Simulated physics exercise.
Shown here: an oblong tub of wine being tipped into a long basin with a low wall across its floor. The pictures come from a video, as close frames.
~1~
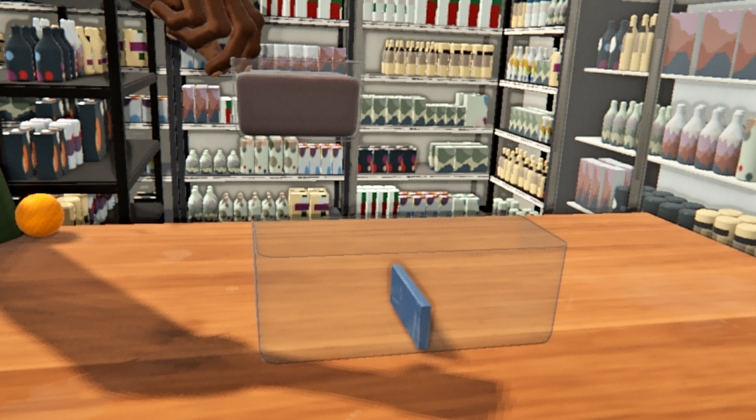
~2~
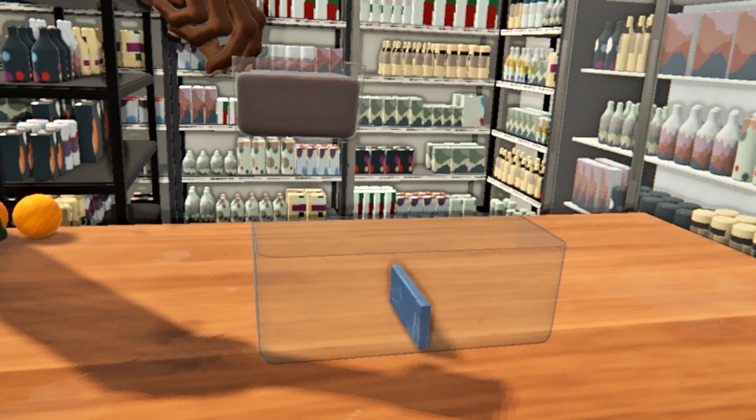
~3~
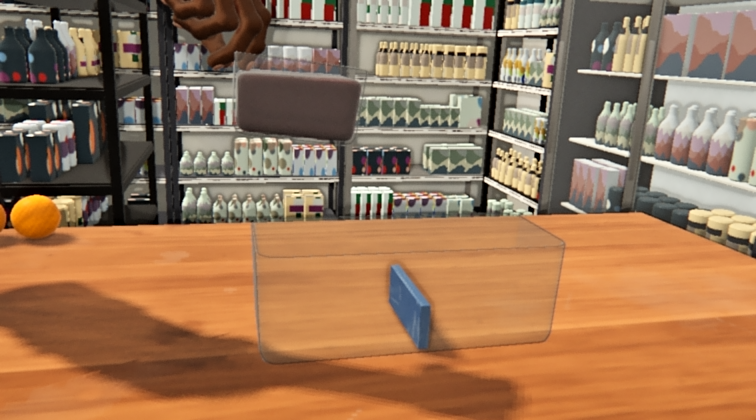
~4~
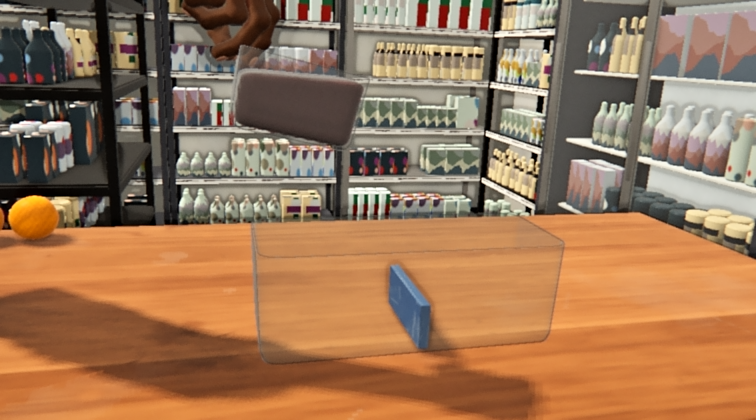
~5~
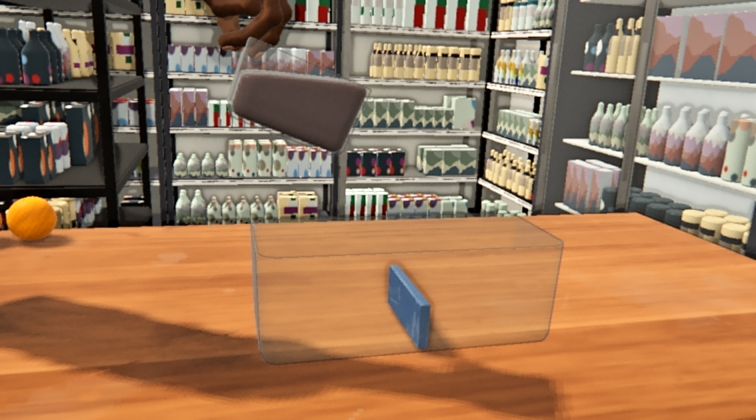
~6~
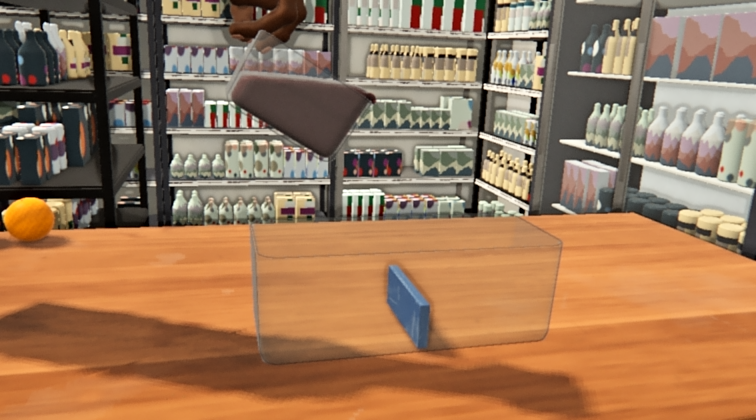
In this clip, a brown hand above a wooden counter tilts a clear tub of dark liquid steadily down to the right over a long transparent basin with a low blue wall inside, while store shelves stand behind.
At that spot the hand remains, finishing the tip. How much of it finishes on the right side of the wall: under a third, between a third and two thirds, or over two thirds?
Middle band.
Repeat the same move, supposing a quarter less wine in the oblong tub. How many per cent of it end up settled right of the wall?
Some 20 parts in a hundred.
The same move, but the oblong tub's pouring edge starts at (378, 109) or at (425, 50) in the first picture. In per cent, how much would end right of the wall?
Close to 60 in a hundred, then close to 85 in a hundred.
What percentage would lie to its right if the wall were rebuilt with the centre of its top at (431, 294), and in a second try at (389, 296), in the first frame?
About 10 per cent, then about 65 per cent.
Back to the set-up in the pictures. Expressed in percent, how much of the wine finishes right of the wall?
It is close to 45 per cent.
A moment on, the oblong tub is tipped on its side and 30 per cent is still to pour, 6 is left of the wall and 18 right of it.
Next, the oblong tub is tipped right over and 7 per cent is still to pour, 37 is left of the wall and 45 right of it.
Then the oblong tub is tipped right over and 1 per cent is still to pour, 48 is left of the wall and 43 right of it.
Later the oblong tub is tipped right over and 0 per cent is still to pour, 51 is left of the wall and 43 right of it.
Finally, 51 per cent lies left of the wall, 43 right of it and 5 outside.
